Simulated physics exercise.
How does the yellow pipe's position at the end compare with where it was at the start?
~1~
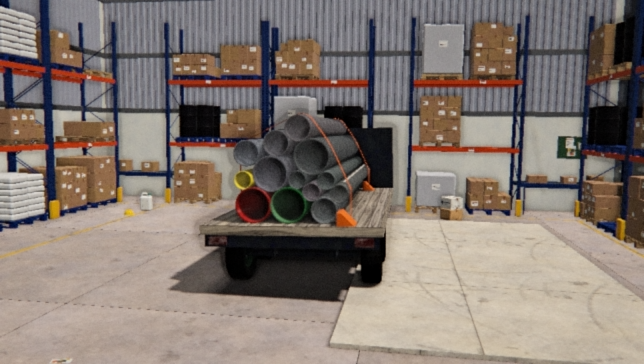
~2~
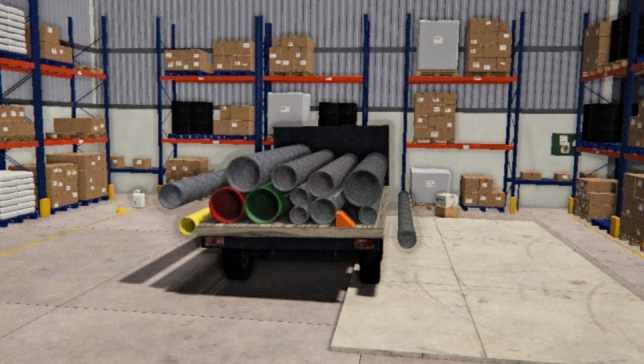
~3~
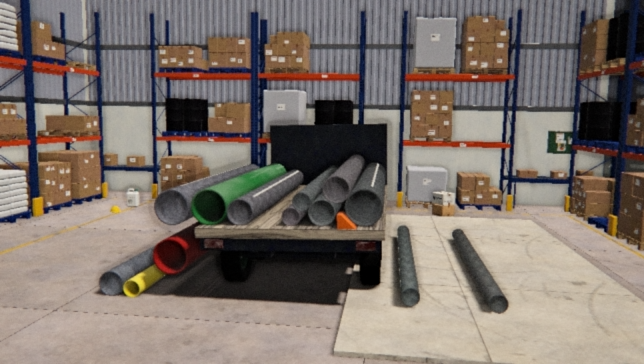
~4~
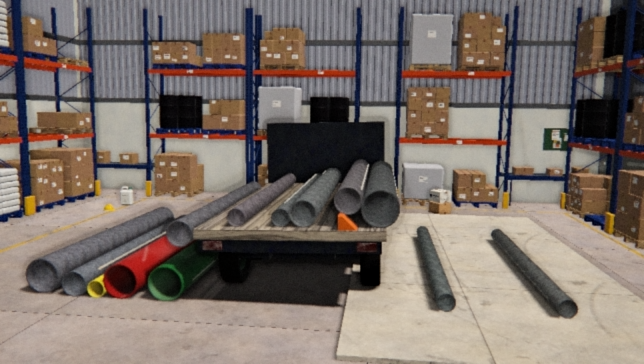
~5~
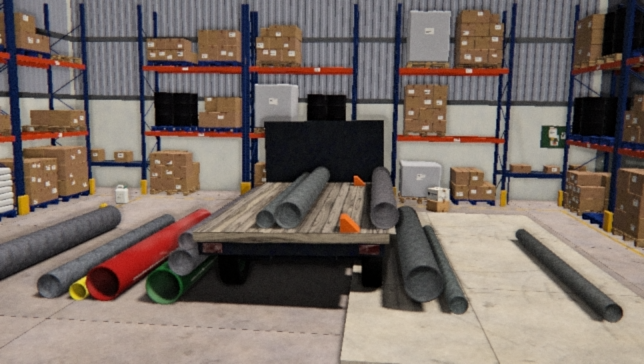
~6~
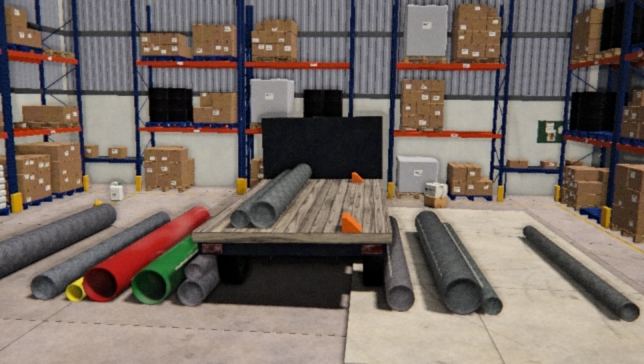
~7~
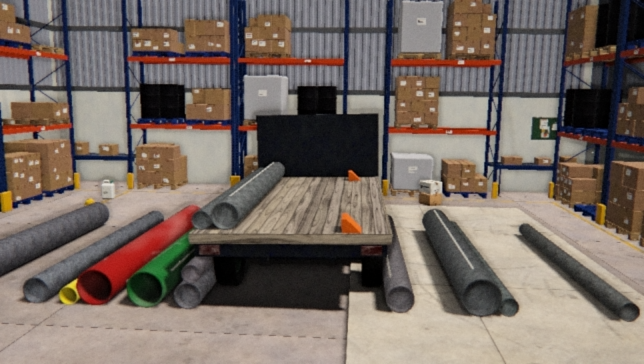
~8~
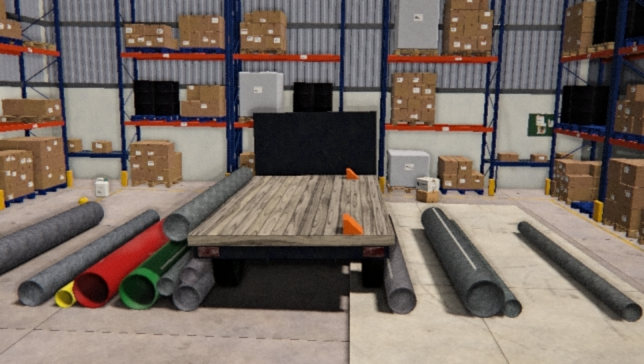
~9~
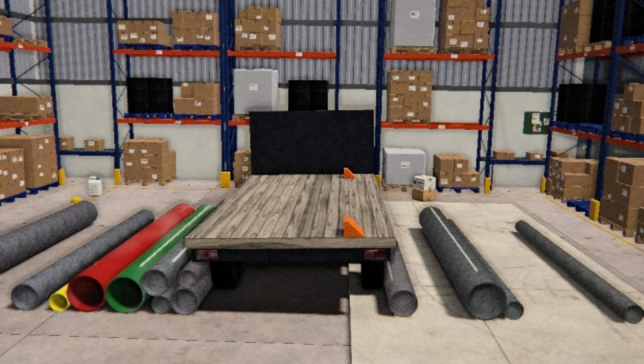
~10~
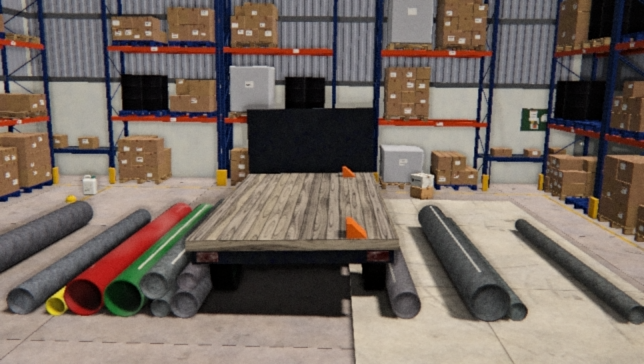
At the start it sits in the stack on the trailer, at the left side just above the red pipe. By the end it lies on the floor to the left of the trailer, beside the red pipe.
Stacked grey, red, green and yellow pipes rolling off both sides of a flatbed trailer, leaving the deck empty in a warehouse.
